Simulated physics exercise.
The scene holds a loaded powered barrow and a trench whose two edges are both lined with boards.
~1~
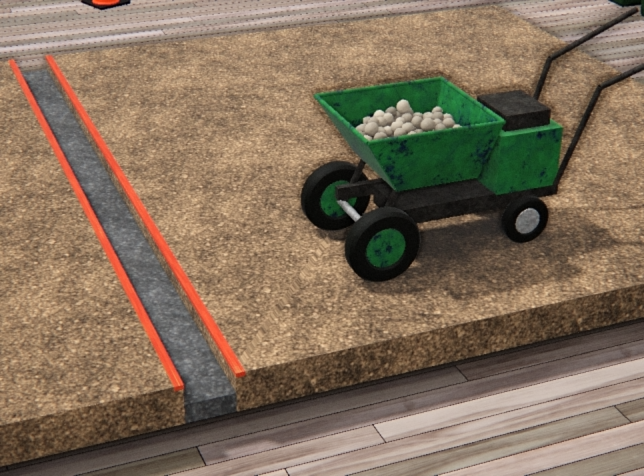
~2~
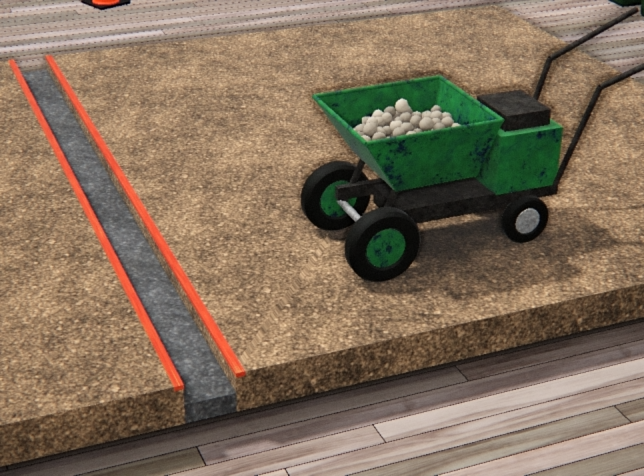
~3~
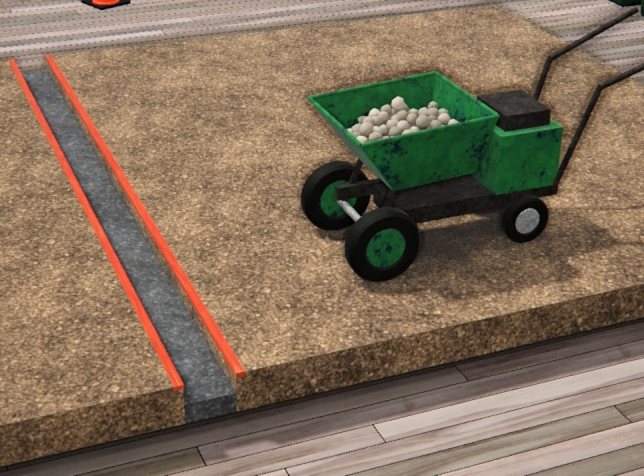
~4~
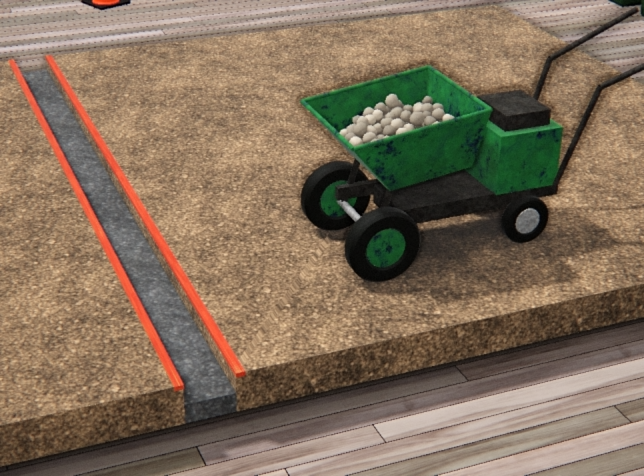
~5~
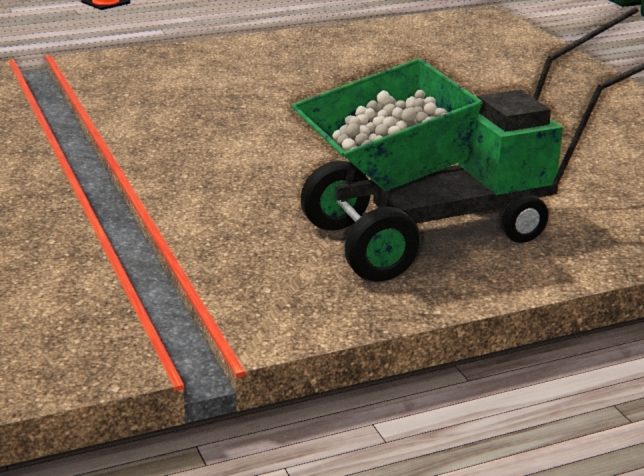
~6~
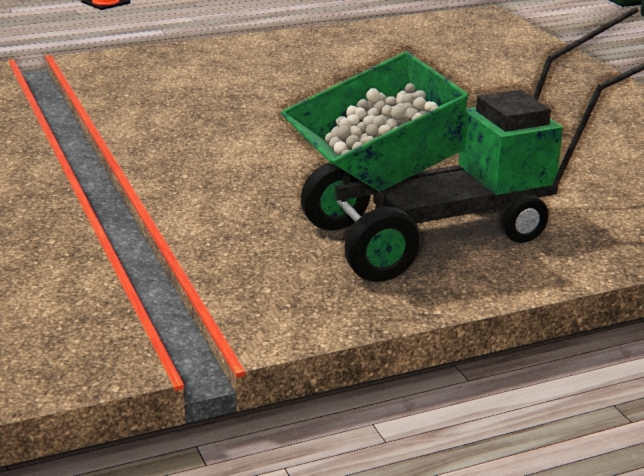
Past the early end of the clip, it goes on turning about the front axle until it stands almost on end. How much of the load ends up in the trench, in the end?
The trench receives a minority of the load.
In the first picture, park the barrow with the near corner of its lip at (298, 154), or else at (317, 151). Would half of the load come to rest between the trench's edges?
At the earlier place the greater portion ends between the edges, at the later place the greater portion.
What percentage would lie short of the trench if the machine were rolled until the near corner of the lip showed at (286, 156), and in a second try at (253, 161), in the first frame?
I'd expect close to 0 per cent and then close to 0 per cent.
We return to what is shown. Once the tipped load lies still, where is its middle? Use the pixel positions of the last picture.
Near (204, 276), more or less.
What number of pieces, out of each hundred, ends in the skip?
I'd put it near 0 percent.
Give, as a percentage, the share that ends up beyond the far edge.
Estimate: Around 0 per cent.
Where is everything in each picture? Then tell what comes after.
The first picture shows lip of the skip (368, 143), level; top of the load (407, 129), river pebbles; first edge of the trench (220, 338); far edge (161, 351), the trench under half as wide as the skip, and shallow for its width.
The second picture shows lip of the skip (366, 144), level; top of the load (416, 121).
The third picture shows lip of the skip (361, 146), tipped barely; top of the load (412, 119).
The fourth picture shows lip of the skip (354, 149), tipped a little; top of the load (427, 117).
The fifth picture shows lip of the skip (344, 155), tipped a little; top of the load (418, 112).
The sixth picture shows lip of the skip (333, 162), tipped clearly; top of the load (411, 117); first edge of the trench (220, 338); far edge (161, 351).
Just after the last frame, skip tipped steeply; every one in the skip.
A moment on, skip tipped right over; almost all in the skip; about a tenth short of the trench; just a few falling.
Further on, skip tipped right over; roughly a quarter in the skip; roughly half short of the trench; roughly a quarter in or heaped over the trench; just a few beyond it.
When it is over, skip tipped right over; roughly two thirds short of the trench; roughly a third in or heaped over the trench; just a few beyond it.
